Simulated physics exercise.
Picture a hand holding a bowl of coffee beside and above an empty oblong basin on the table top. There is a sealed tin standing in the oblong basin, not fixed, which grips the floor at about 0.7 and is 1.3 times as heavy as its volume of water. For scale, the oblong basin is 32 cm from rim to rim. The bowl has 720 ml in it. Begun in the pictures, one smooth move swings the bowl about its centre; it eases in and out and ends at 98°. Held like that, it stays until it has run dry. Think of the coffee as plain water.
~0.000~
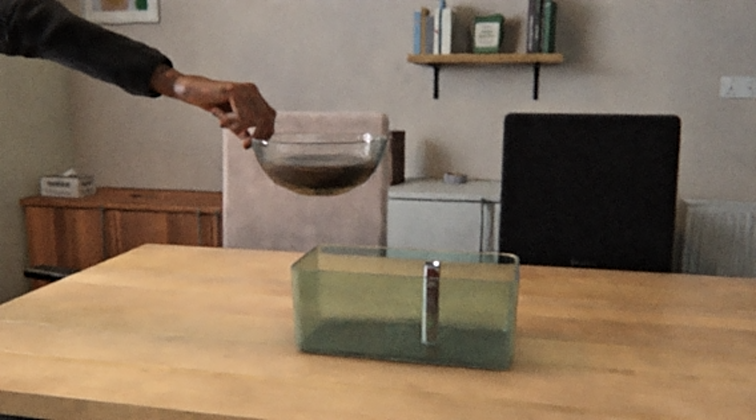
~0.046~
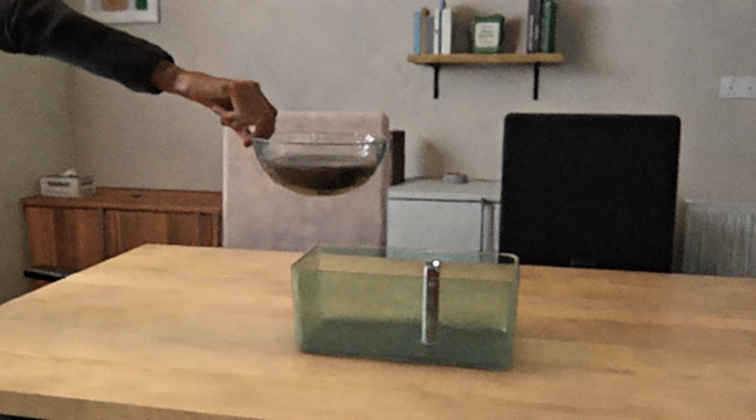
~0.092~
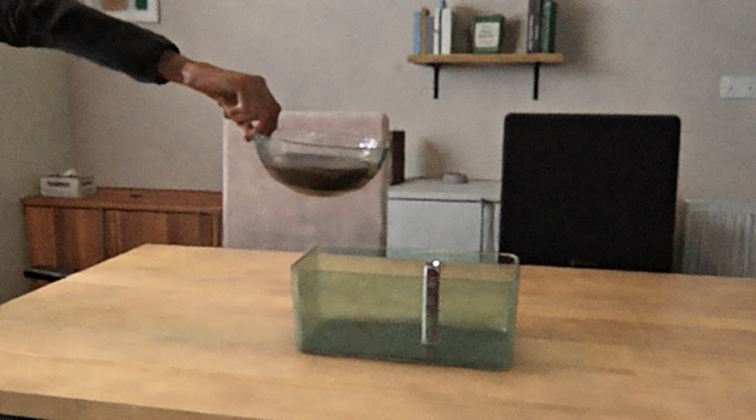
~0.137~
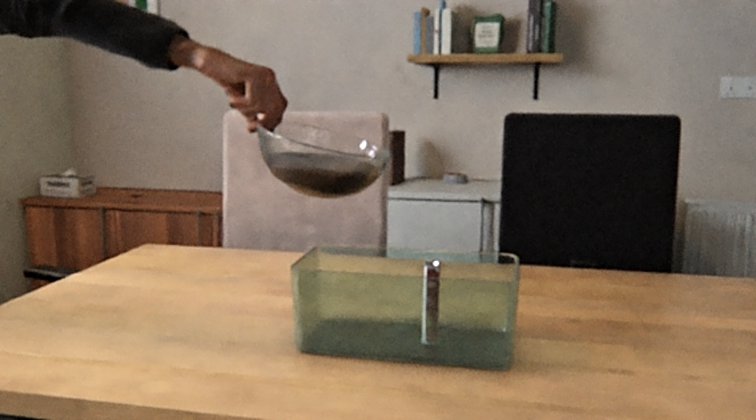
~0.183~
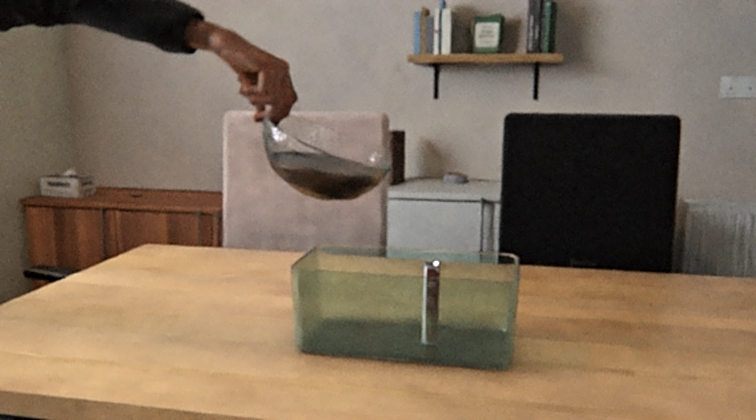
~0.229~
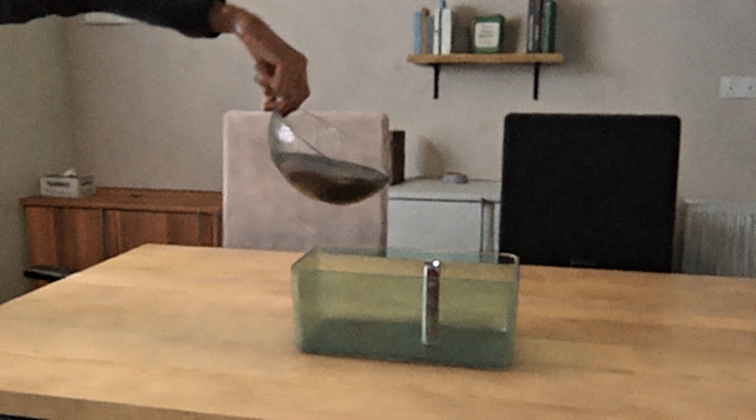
A hand tilts a glass bowl of dark liquid rightward above a clear oblong basin.
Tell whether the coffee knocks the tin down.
I reckon it can't hold on.
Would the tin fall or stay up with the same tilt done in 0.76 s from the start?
Result: Tin tipped over.
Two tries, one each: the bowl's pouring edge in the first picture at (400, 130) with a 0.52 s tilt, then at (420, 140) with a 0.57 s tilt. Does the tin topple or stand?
First it goes over; then it keeps standing.
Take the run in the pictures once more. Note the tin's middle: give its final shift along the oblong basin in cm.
The tin's middle ends up about 6.0 cm along the basin.
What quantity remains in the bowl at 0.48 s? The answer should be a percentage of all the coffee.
Portion remaining: Approx. 9 per cent.
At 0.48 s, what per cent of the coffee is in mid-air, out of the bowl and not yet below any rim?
Near 40 in a hundred.
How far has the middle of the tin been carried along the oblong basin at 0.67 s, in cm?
I'd put it at around 2 centimetres.
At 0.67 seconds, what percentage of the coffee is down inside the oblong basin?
98 per cent, give or take a little.
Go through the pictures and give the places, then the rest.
In the first frame, it leans 0°; its right rim is at (386, 141); the coffee meets the walls at (268, 160) and (377, 163); the oblong basin's rim runs from (305, 257) to (518, 269); the tin's top is at (432, 268).
In the second frame, it leans 2°; its right rim is at (386, 142); the coffee meets the walls at (268, 159) and (377, 163).
In the third frame, it leans 6°; its right rim is at (388, 148); the coffee meets the walls at (269, 157) and (378, 166).
In the fourth frame, it leans 13°; its right rim is at (389, 157); the coffee meets the walls at (271, 154) and (380, 170).
In the fifth frame, it leans 23°; its right rim is at (390, 169); the coffee meets the walls at (275, 153) and (383, 174).
In the sixth frame, it leans 34°; its right rim is at (388, 183); the coffee meets the walls at (279, 153) and (389, 177).
After 0.48 s the tilt is 92° and 9 per cent is still to pour; the tin stands where it began.
After 0.67 s the tilt is 98° and 0 per cent is still to pour; the tin leans 7°.
After 0.86 s the tilt is 98° and 0 per cent is still to pour; the tin leans 18°.
After 1.07 s the tilt is 98° and 0 per cent is still to pour; the tin lies on its side.
In the end the tin lies on its side.
